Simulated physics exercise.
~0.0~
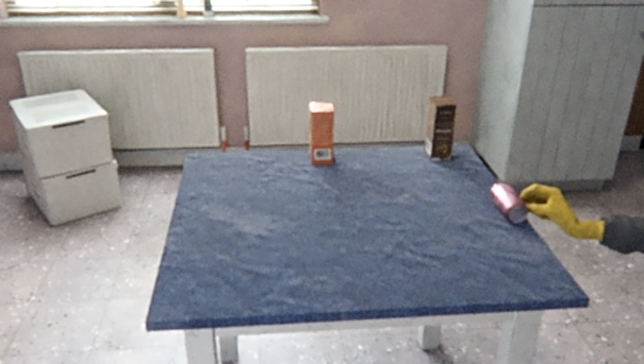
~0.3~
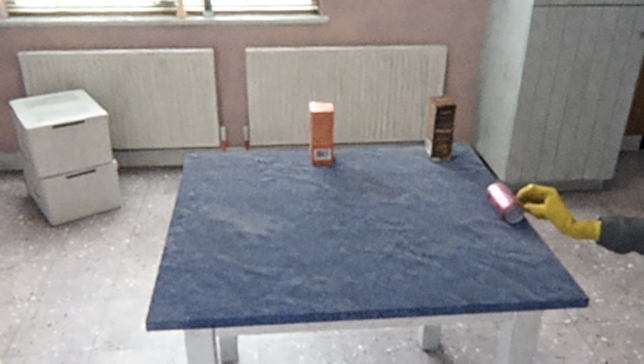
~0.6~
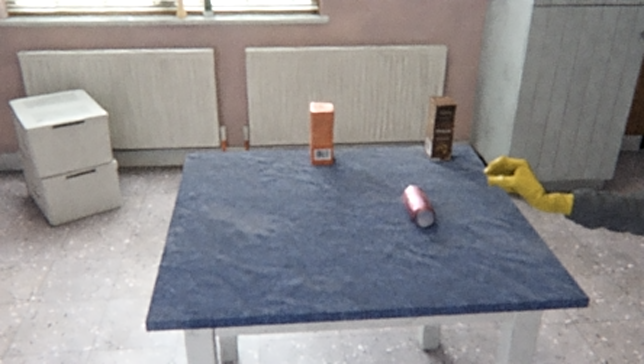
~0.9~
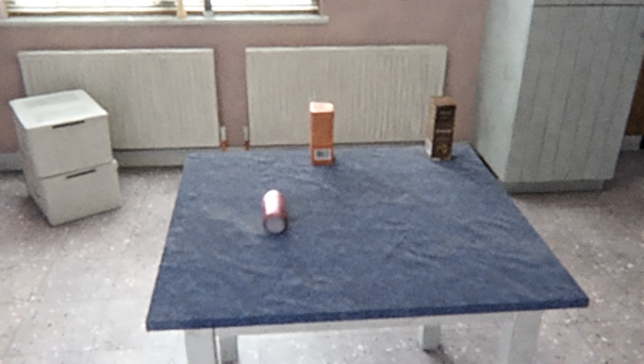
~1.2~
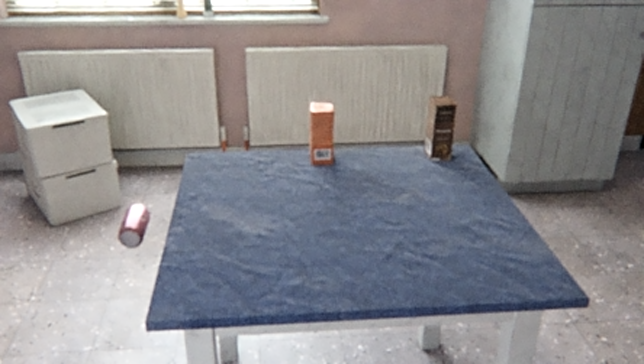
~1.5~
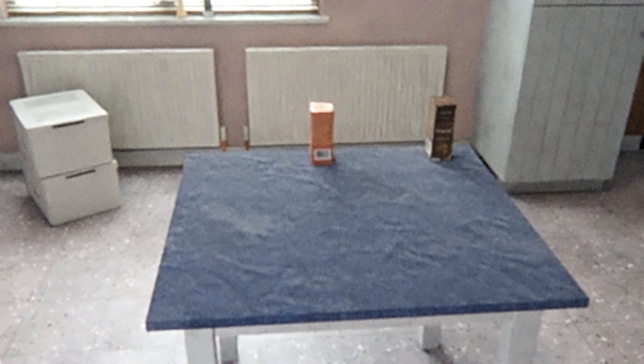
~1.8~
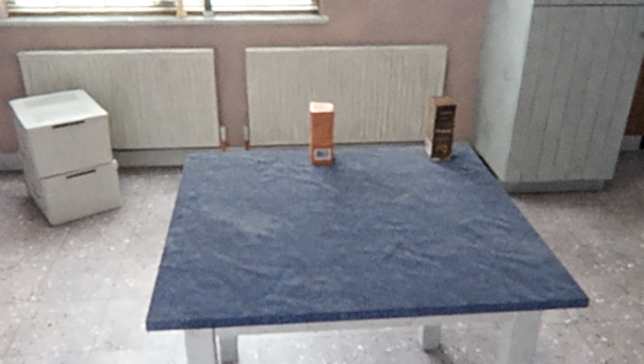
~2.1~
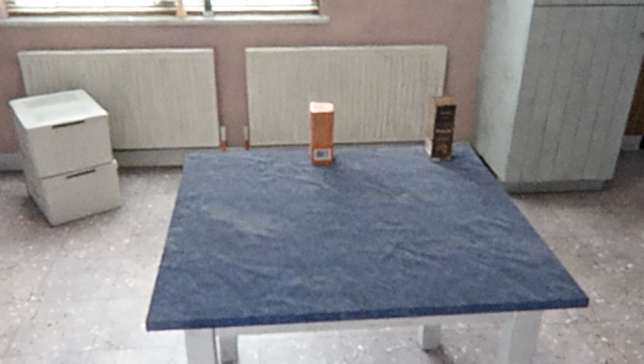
A pink can lying on its side was sent rolling left across a blue-topped table by a yellow-gloved hand, passed in front of an orange carton, and dropped off the left edge out of sight, leaving both cartons standing where they were.
